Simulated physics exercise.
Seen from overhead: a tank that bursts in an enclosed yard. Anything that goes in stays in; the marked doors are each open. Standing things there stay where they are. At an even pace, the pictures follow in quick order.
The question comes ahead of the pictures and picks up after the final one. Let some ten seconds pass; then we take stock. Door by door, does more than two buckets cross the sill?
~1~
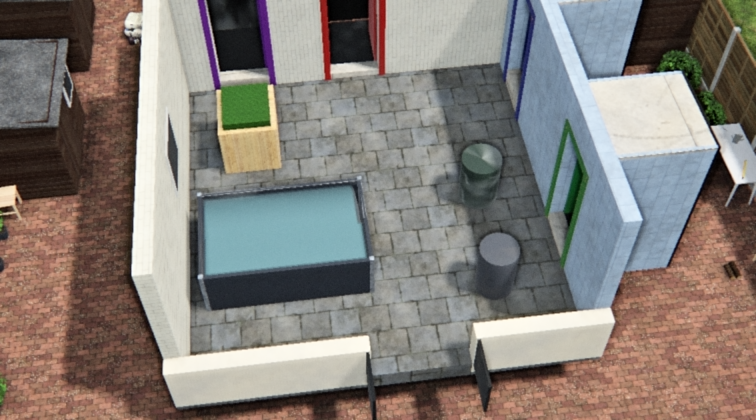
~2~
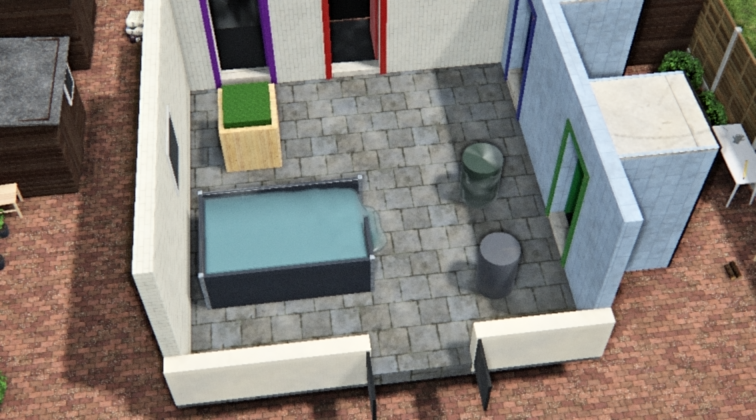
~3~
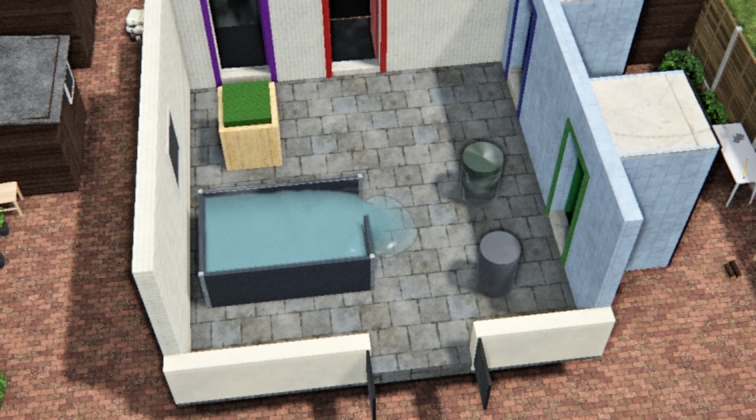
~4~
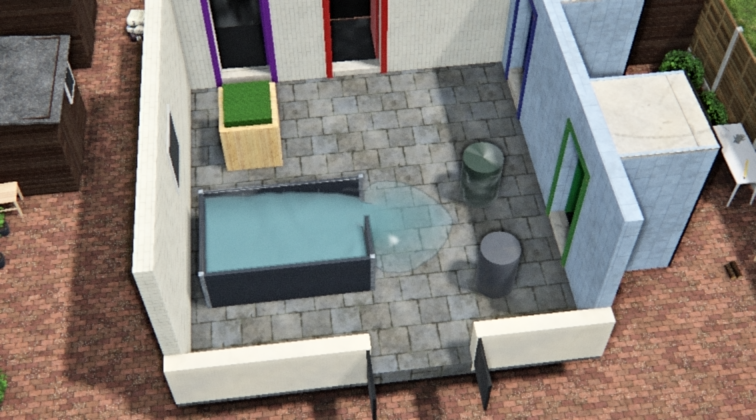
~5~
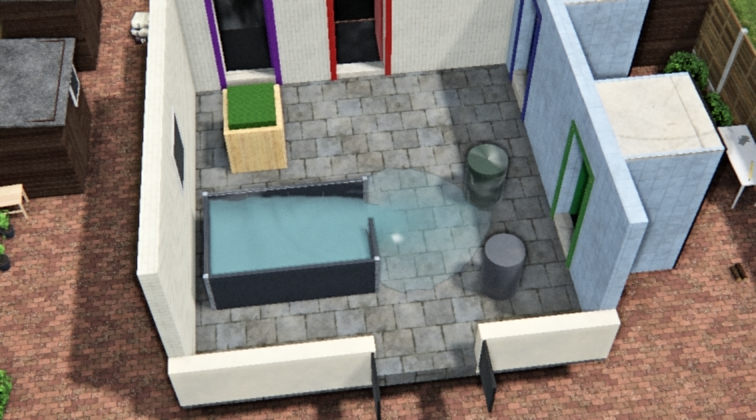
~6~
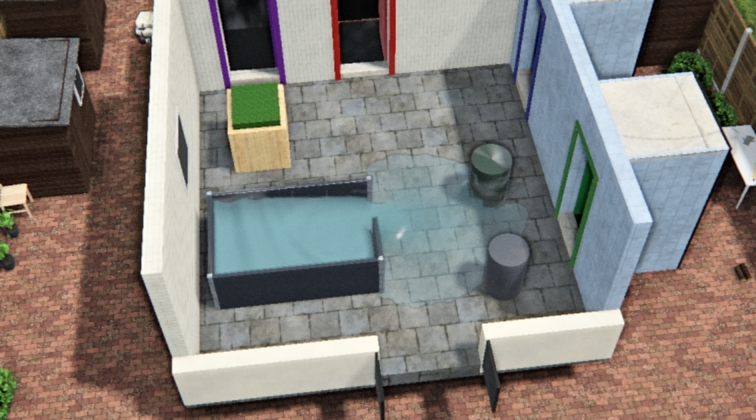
The green door is overrun past two buckets; the blue door is not overrun past two buckets; the purple door is not overrun past two buckets; the red door is not overrun past two buckets.
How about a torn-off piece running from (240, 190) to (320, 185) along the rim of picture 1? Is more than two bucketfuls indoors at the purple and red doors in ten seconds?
The purple door remains below and the red door exceeds the limit.
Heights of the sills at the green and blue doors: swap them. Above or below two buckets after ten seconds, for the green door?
Well, the way I see it, the green door lets in less.
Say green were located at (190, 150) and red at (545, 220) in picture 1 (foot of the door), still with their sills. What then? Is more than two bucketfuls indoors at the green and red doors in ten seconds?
So the green one keeps within it while the red one runs past it.
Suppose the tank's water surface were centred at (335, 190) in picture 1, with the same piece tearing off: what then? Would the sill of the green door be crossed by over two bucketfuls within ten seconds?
The green one holds.
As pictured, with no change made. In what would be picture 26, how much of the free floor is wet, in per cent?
Share estimate: About 50 per cent.
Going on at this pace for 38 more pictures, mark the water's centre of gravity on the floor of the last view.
Estimate: (384, 210).
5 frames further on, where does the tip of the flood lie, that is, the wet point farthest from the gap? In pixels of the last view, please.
Somewhere near (521, 113).
A moment on, water covers 30 % of the floor; the green door under two buckets in, the blue door not reached, the purple door not reached, the red door not reached.
Next, water covers 40 % of the floor; the green door far over two buckets in, the blue door wet at the sill, nothing in, the purple door not reached, the red door not reached.
Then, water covers 50 % of the floor; the green door far over two buckets in, the blue door wet at the sill, nothing in, the purple door not reached, the red door wet at the sill, nothing in.
Later, water covers 85 % of the floor; the green door far over two buckets in, the blue door wet at the sill, nothing in, the purple door wet at the sill, nothing in, the red door wet at the sill, nothing in.
In the end, water covers 100 % of the floor; the green door far over two buckets in, the blue door wet at the sill, nothing in, the purple door wet at the sill, nothing in, the red door wet at the sill, nothing in.
